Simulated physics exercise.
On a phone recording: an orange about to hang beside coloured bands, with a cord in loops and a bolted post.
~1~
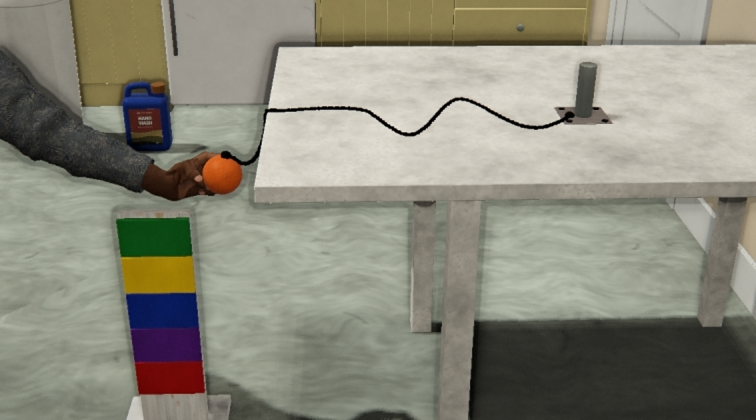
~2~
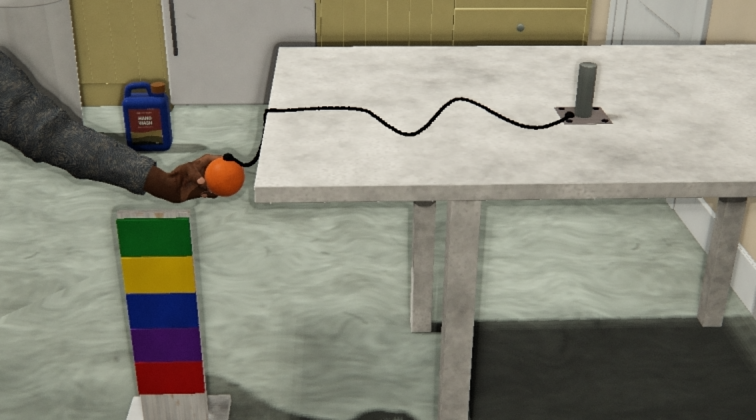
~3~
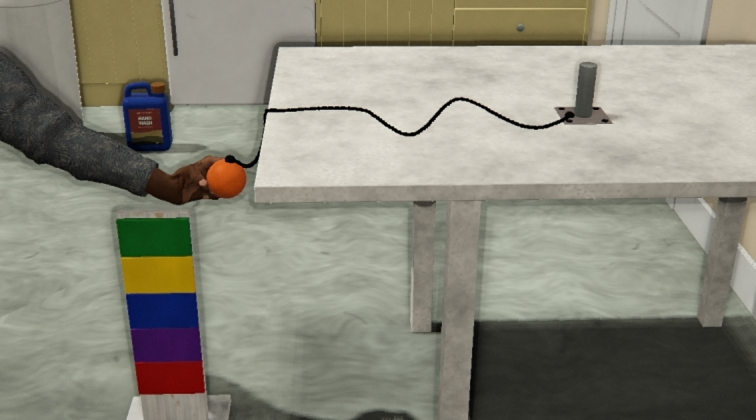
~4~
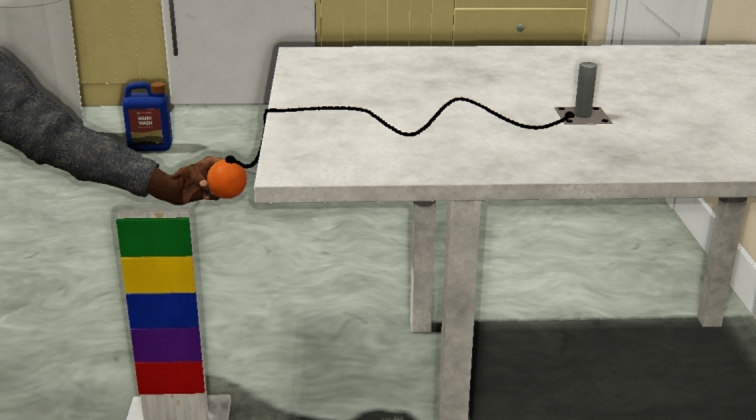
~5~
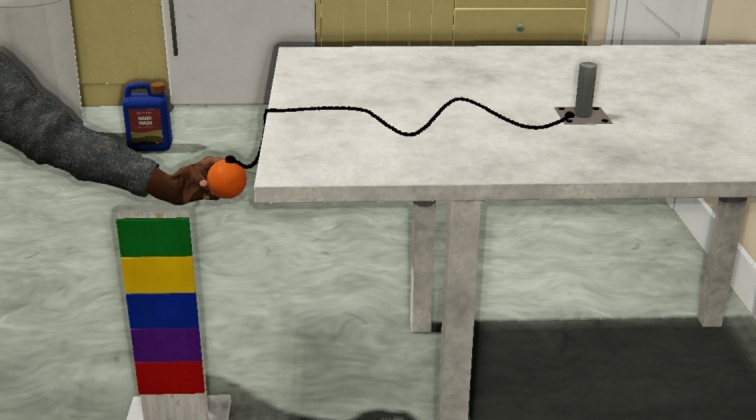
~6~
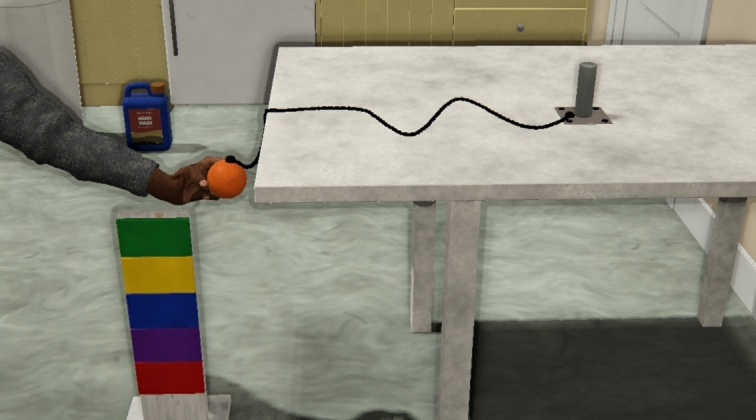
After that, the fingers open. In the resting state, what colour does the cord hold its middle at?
Its middle is held at purple.
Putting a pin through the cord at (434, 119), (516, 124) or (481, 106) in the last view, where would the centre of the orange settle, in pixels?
Try 1: (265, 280); try 2: (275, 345); try 3: (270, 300).
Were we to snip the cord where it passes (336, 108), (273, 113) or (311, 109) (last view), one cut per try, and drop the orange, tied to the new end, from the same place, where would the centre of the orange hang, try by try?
The pixels are (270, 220), (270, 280) and (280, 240), in the order of the tries.
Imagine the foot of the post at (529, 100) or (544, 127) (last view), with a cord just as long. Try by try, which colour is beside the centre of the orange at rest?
Result 1: Red. Result 2: Red.
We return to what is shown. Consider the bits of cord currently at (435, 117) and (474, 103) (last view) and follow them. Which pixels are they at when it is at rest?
Final spots: (343, 116), then (424, 115).
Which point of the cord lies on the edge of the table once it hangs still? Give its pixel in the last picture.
It's near (393, 129) in the last picture.
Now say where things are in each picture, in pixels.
The first picture shows orange (222, 175); green (154, 239); yellow (158, 276); blue (162, 312); purple (166, 346); red (170, 379).
The second picture shows orange (225, 177); cord through (540, 128) (474, 103) (429, 124) (377, 117) (289, 111).
The third picture shows orange (227, 179).
The fourth picture shows orange (227, 179); cord through (540, 128) (474, 103) (429, 124) (377, 117) (289, 111).
The fifth picture shows orange (227, 179).
The sixth picture shows orange (227, 179); cord through (540, 128) (474, 103) (429, 124) (377, 117) (289, 111).
Early on, orange near (281, 298); level with blue.
Midway, orange near (293, 345); level with purple.
Finally, orange near (282, 346); level with purple. The cord holds its middle at purple.
